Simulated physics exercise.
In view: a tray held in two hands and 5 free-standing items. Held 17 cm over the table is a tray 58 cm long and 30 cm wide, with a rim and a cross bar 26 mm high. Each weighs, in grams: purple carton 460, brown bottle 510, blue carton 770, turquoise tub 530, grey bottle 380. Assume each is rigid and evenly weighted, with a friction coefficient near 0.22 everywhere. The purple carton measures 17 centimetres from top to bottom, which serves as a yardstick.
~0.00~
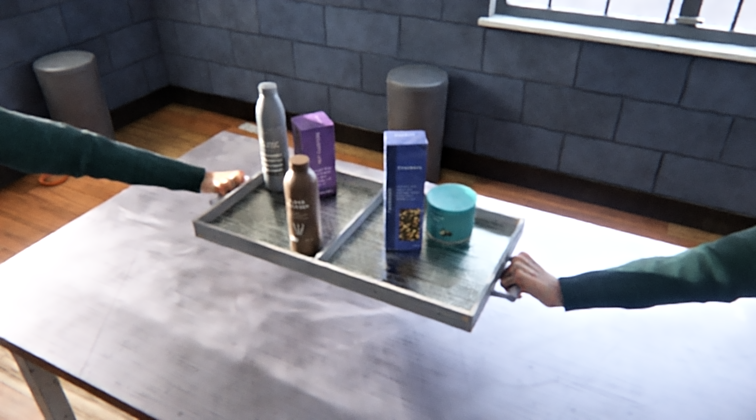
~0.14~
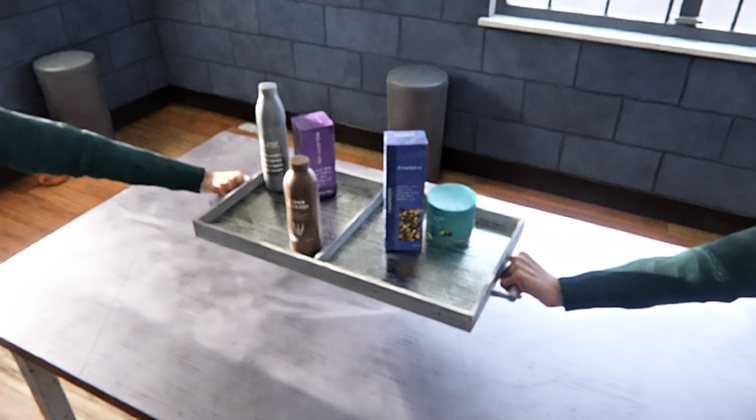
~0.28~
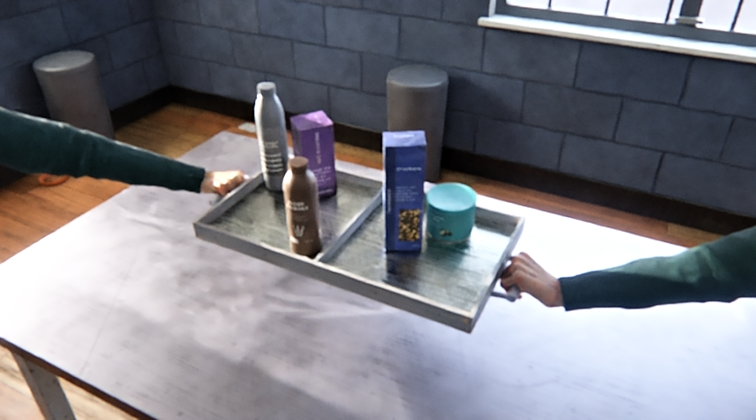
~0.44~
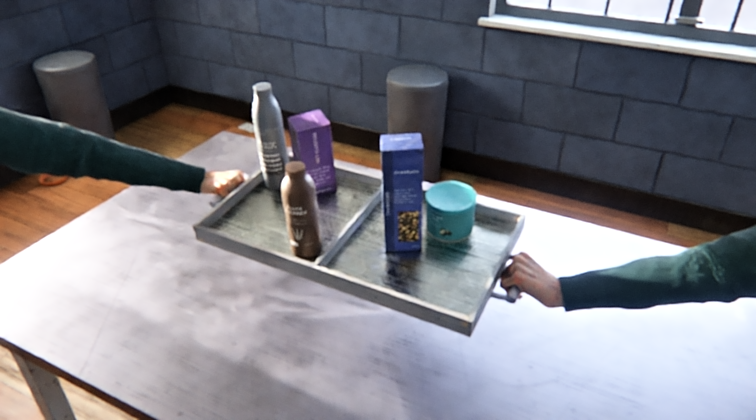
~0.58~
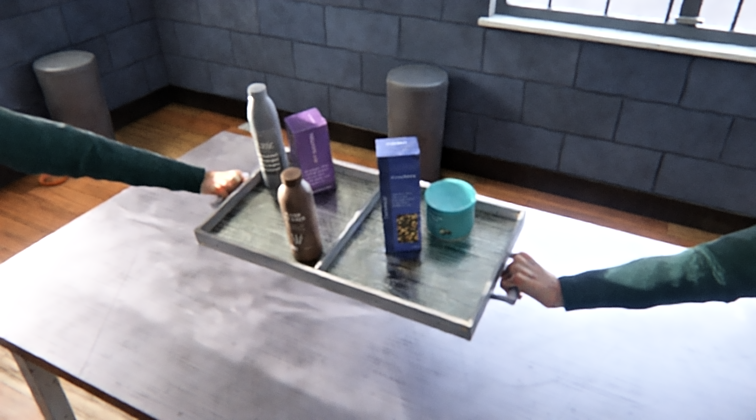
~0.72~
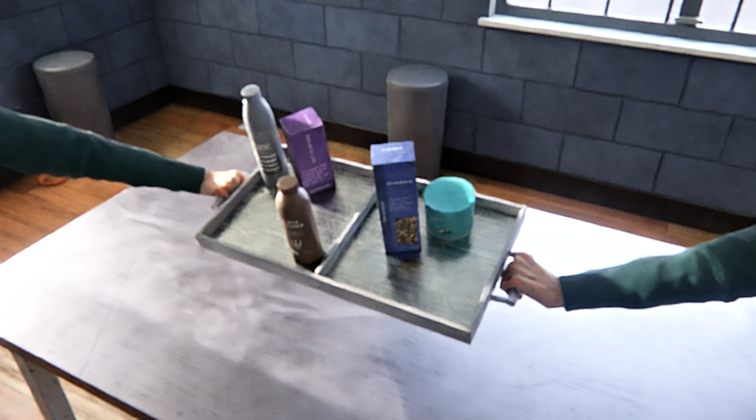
Grey-brick room with a metal-topped table, two hands holding a tray of bottles, cartons and a tub, gradually tilting its near edge down.
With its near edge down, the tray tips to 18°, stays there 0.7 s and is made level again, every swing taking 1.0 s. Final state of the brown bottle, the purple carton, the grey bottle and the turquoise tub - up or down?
Brown bottle up; purple carton down; grey bottle down; turquoise tub up.
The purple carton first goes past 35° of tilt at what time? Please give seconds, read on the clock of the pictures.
At about 1.6 s.
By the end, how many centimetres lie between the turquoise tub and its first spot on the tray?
It ends about 19 centimetres from where it started.
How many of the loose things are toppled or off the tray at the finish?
3 of them.
Around 1.22 s, tray tilted 18°, near edge down; purple carton shifted 10 cm near (281, 187); grey bottle shifted 10 cm near (236, 170); turquoise tub shifted 8 cm near (432, 240).
Around 1.52 s, tray tilted 18°, near edge down; blue carton and grey bottle now off the tray; purple carton tipped 18° against what carries it near (244, 224); turquoise tub shifted 19 cm near (423, 286).
Around 1.82 s, tray tilted 18°, near edge down; purple carton now off the tray; turquoise tub shifted 19 cm near (423, 286); brown bottle tipped 4° against what carries it near (288, 238).
Around 2.22 s, tray tilted 12°, near edge down; turquoise tub shifted 19 cm near (424, 281); brown bottle shifted 3 cm near (291, 228).
Finally (3.3 s), off the tray and tipped over, purple carton, blue carton and grey bottle; not toppled but over 5 cm from the start, turquoise tub; the last one still in place (within 5 cm). In the last view, brown bottle near (295, 211), purple carton near (166, 378).
